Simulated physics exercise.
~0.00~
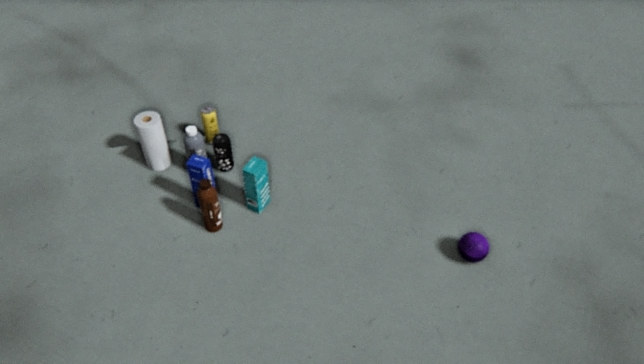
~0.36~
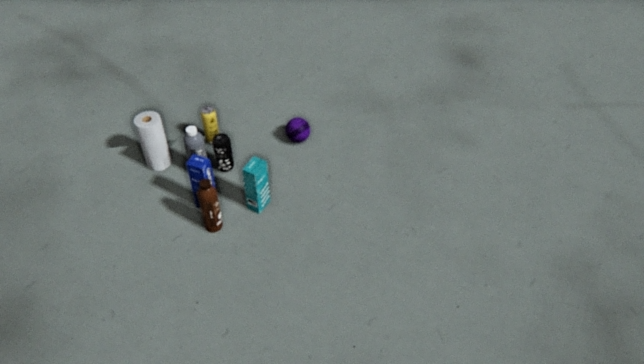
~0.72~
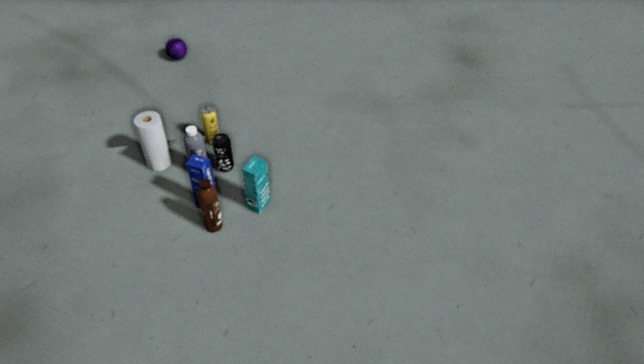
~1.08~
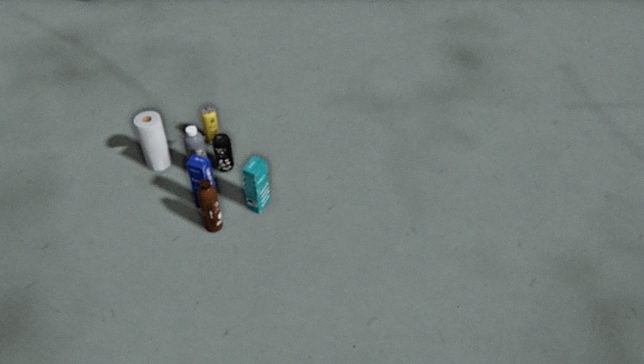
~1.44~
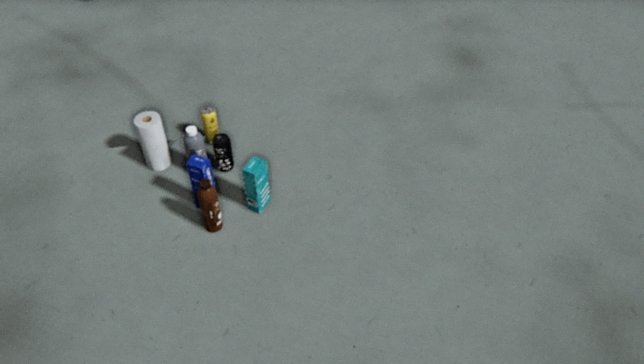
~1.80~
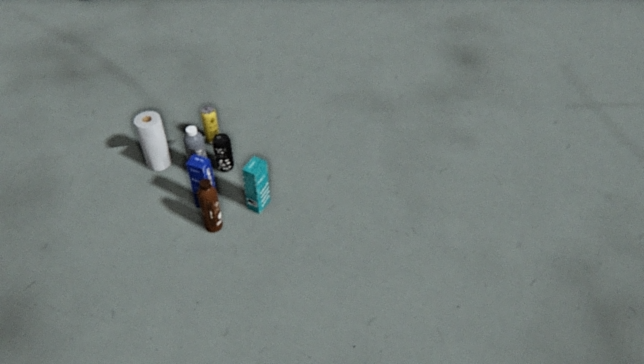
On a grey floor, a purple ball rolls up-left past standing containers and leaves view.
